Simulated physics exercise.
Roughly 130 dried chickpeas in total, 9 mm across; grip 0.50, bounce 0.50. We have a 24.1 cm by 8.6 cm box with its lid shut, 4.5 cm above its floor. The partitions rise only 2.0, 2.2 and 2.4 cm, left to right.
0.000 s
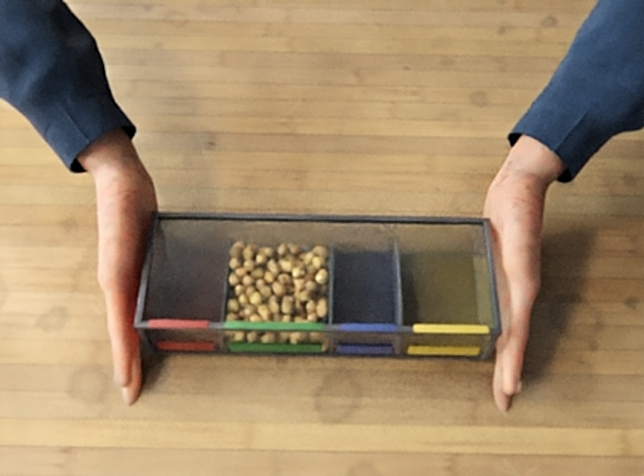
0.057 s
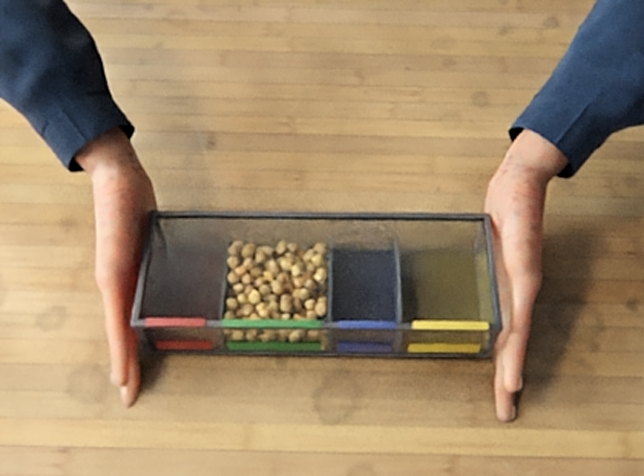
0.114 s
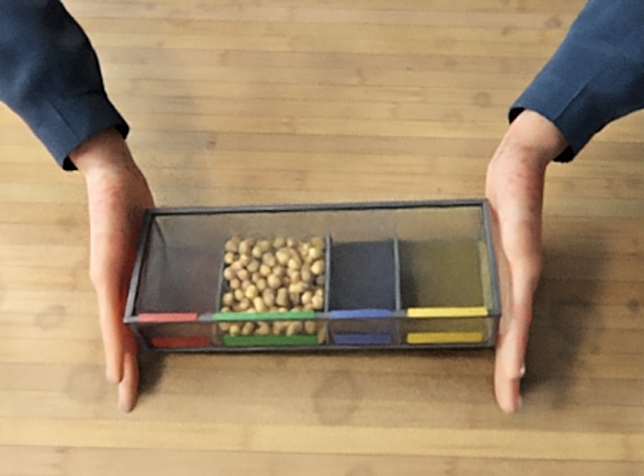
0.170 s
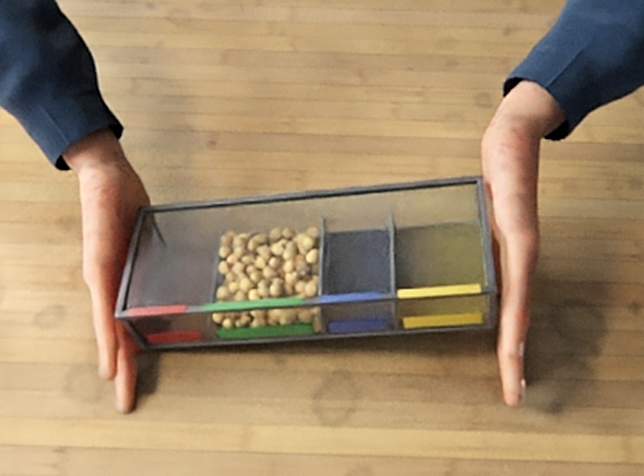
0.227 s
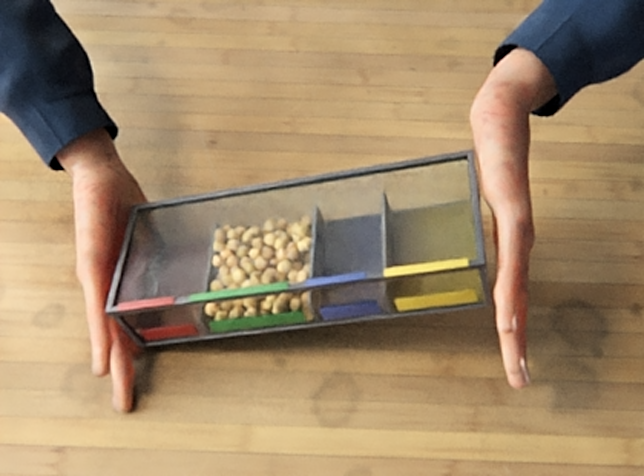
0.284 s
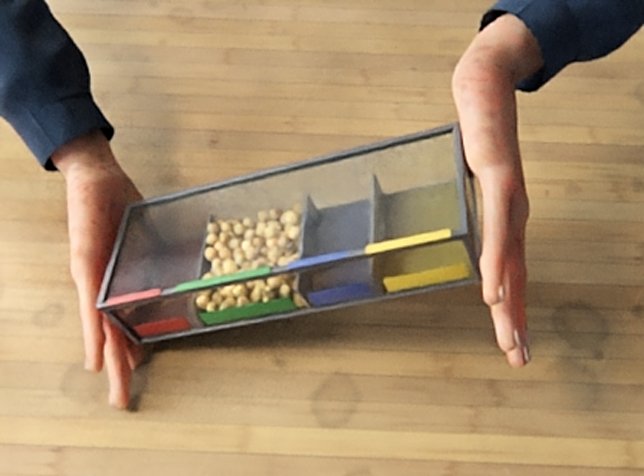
On a light wooden surface, two hands in dark blue sleeves hold a clear, closed four-compartment box with dried chickpeas in the green-marked section, then raise its right side so that it slants down toward the left.
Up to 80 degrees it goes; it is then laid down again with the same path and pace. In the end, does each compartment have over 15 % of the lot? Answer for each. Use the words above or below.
Red: Above; blue: Below; green: Above; yellow: Below.
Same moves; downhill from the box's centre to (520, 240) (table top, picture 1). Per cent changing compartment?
Something like 50 in a hundred.
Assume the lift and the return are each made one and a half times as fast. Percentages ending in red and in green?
Result: Red = 60 %; green = 40 %.
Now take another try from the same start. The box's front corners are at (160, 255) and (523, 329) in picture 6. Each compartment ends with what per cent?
You'd see red at 0 percent, blue at 10, green at 55 and yellow at 40 percent.
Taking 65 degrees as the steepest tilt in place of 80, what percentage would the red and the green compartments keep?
In per cent, red gets 25, green gets 75.
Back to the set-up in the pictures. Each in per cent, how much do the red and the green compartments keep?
In the red compartment 50 percent, in the green 50 percent.
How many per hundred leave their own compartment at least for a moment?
I'd say near 50 percent of them.
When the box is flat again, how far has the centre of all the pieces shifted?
Around 4.5 centimetres, start to finish.
After 0.93 s, tilt 78 degrees; red 30 %, green 70 %.
Then, at 1.37 s, tilt 32 degrees; red 50 %, green 50 %.
After 1.88 s, tilt 0 degrees; red 50 %, green 50 %.
In the end, at 2.2 s, red 50 %, blue 0 %, green 50 %, yellow 0 %.
